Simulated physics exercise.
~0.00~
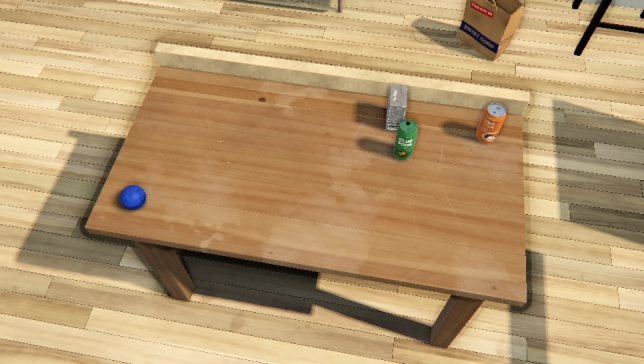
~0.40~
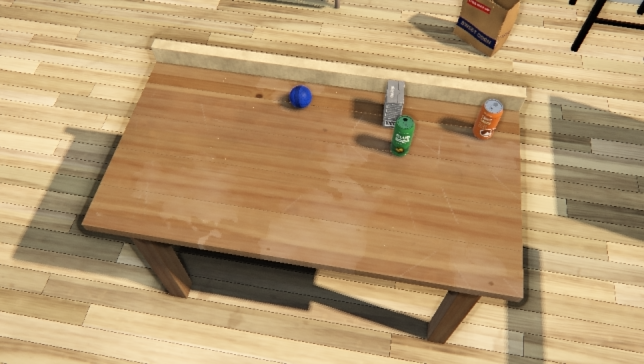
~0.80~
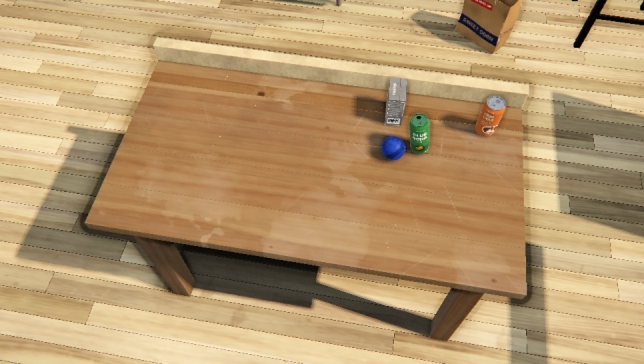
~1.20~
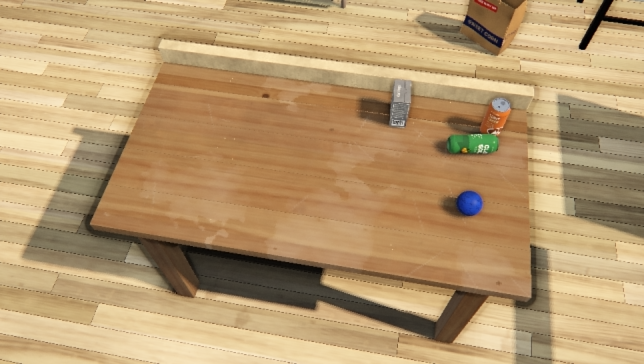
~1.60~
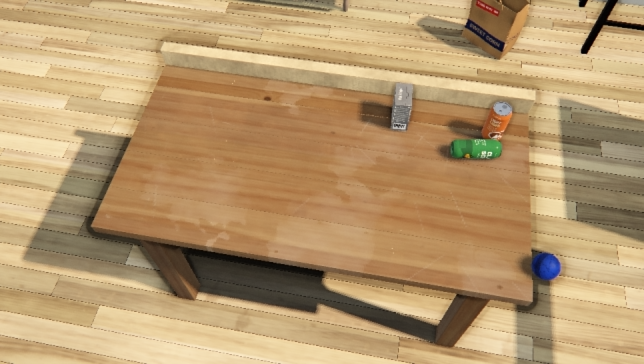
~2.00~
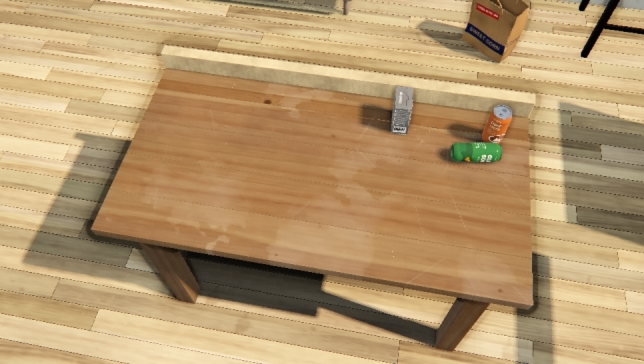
On a wooden table, a blue ball rebounding off the back rail, toppling a green can and dropping off the right side.
